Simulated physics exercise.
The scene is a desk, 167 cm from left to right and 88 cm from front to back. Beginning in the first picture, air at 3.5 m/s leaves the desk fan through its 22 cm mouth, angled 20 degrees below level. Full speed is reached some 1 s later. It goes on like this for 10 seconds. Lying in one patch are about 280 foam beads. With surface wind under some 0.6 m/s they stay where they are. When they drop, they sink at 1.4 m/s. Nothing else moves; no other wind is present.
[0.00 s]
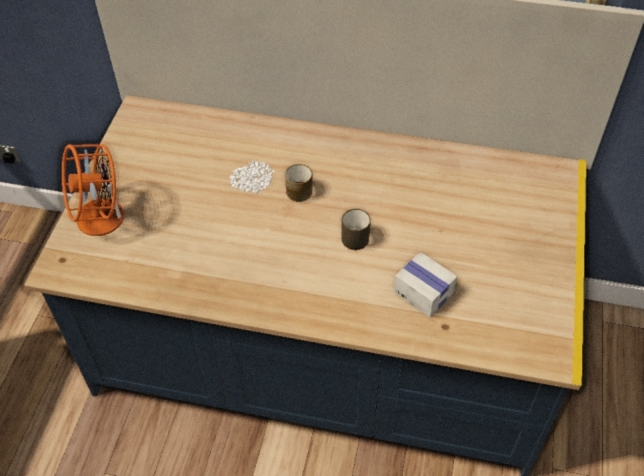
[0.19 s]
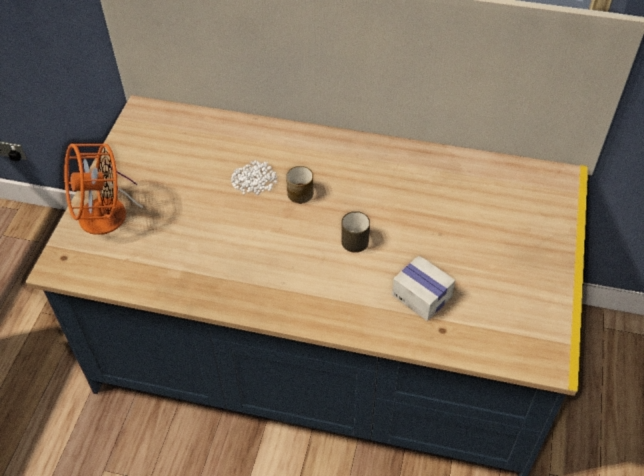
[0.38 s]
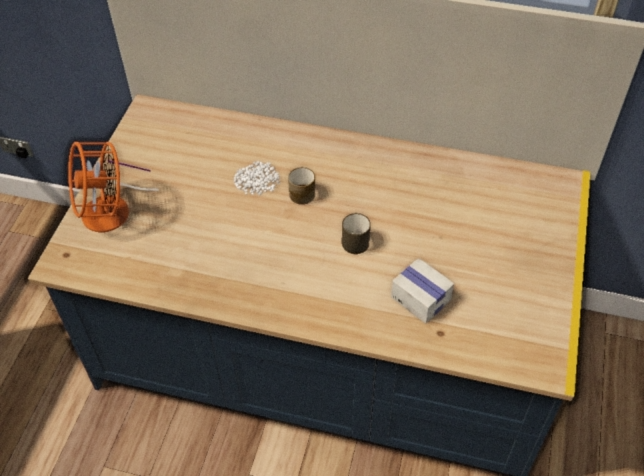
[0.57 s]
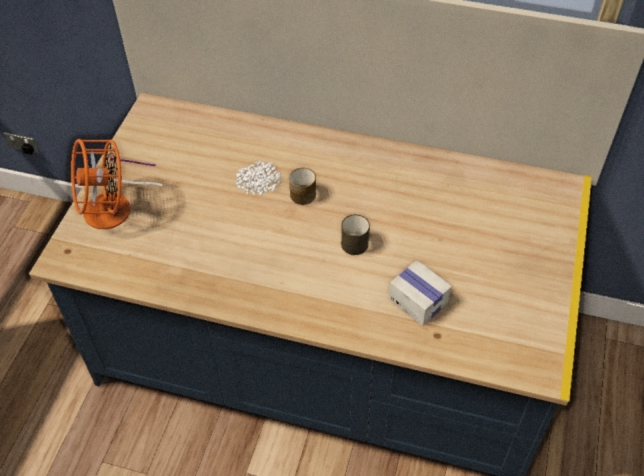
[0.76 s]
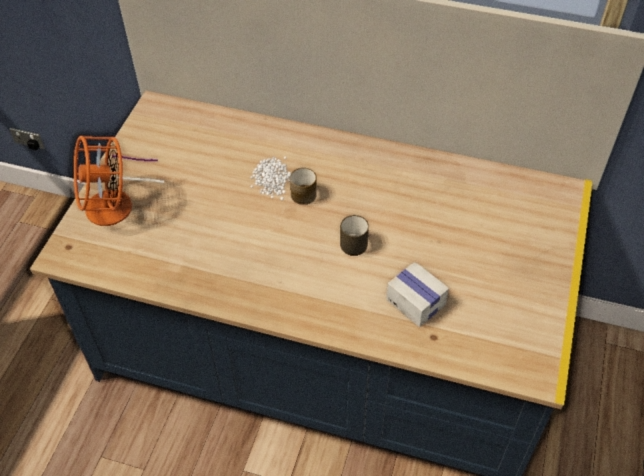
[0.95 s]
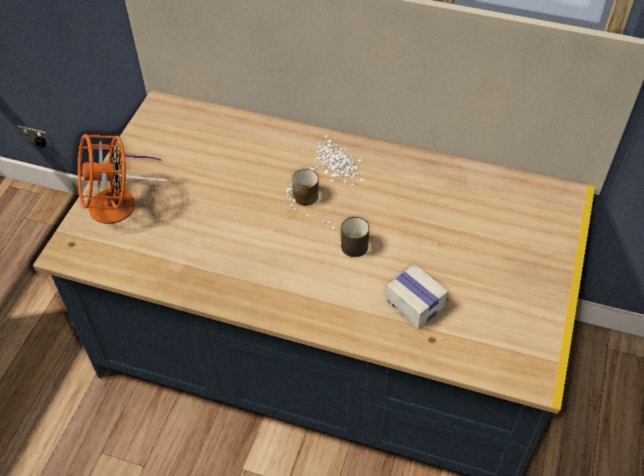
The video shows an orange desk fan on a wooden desktop near white foam beads, two dark mugs and a box; the beads lie still at first, then slide right past the farther mug, scattering slightly as they move.
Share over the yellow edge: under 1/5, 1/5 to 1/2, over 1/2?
I'm guessing the proportion over that edge is a majority.
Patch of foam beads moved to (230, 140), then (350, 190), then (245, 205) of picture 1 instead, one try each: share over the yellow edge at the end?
It goes 70 %, then 100 %, then 25 %.
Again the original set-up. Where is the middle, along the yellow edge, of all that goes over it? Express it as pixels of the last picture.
(587, 239).
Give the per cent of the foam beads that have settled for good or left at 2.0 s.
I reckon around 30 per cent.
After 2.0 s the count stands so, 71 % are over the yellow edge; the middle of those still in play is near (581, 257).
After 3.2 s the count stands so, 95 % are over the yellow edge.
After 5.5 s the count stands so, 97 % are over the yellow edge.
After 10.0 s, at the end, 99 % are over the yellow edge.
